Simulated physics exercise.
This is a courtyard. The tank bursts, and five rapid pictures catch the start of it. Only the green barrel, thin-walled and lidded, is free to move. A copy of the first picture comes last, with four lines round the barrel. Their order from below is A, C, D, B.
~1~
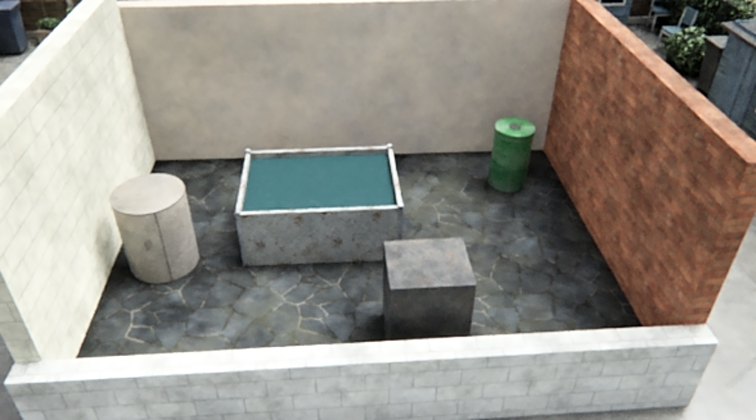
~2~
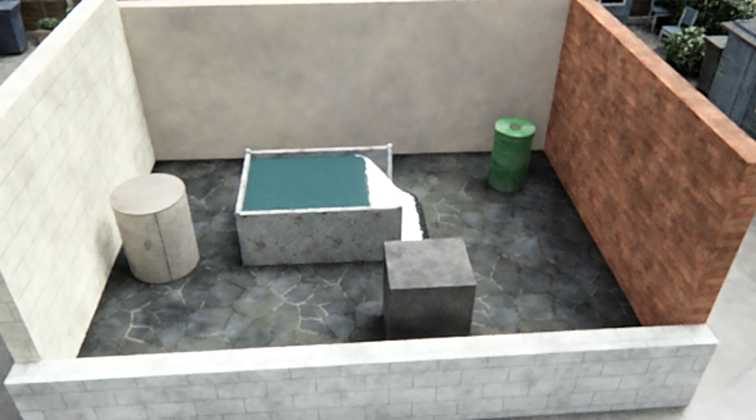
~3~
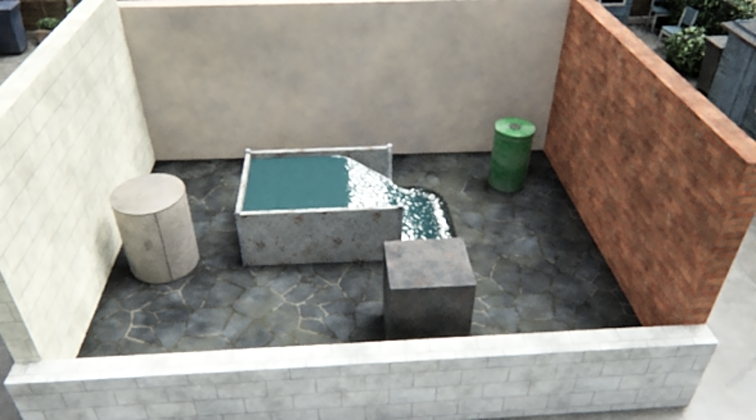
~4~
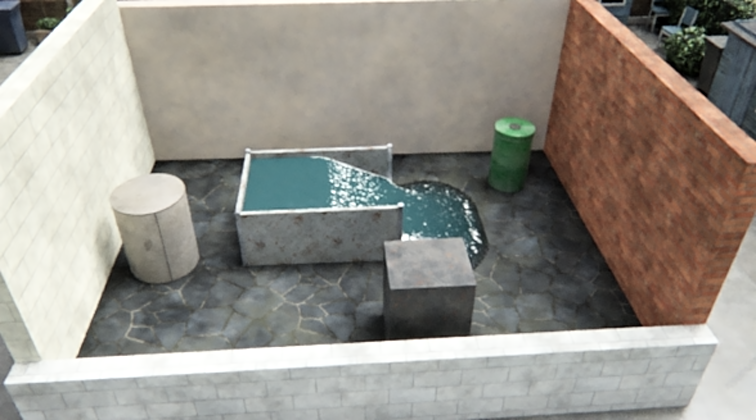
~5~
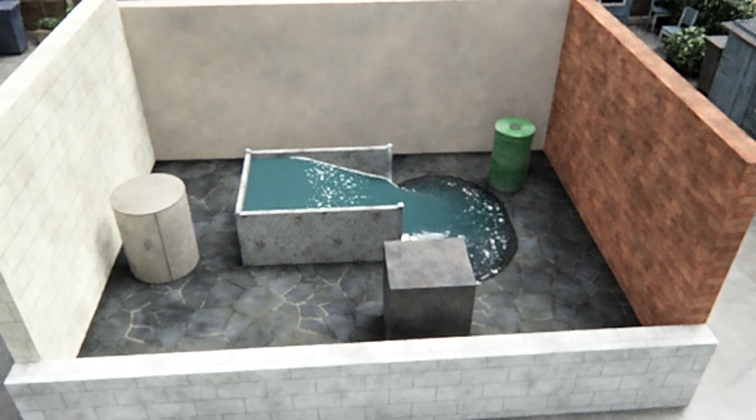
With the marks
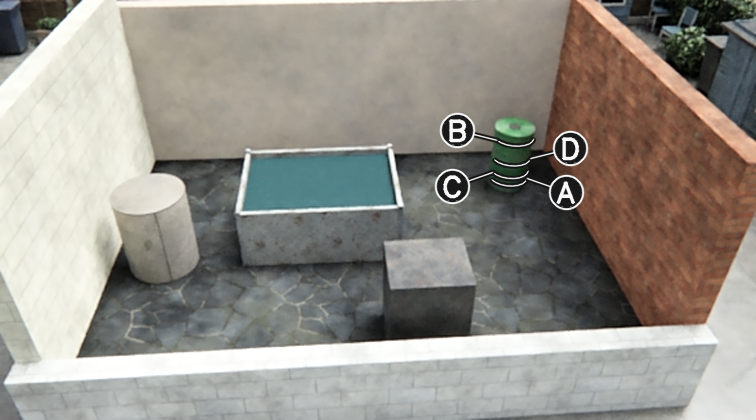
In a walled courtyard, water pours from a tank's right side and spreads across the paving.
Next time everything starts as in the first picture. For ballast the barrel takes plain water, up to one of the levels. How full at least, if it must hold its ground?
Line D.
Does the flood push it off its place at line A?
Yes, it does.
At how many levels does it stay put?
Two of them.
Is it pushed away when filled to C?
Yes, it does.
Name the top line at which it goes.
That is line C.
In white, A at (512, 186); B at (518, 146); C at (513, 178); D at (515, 166); from the bottom up A, C, D, B.
With A, it is pushed about 4 times its own width away.
With B, it does not move.
With C, it is pushed about half its own width away.
With D, it does not move.
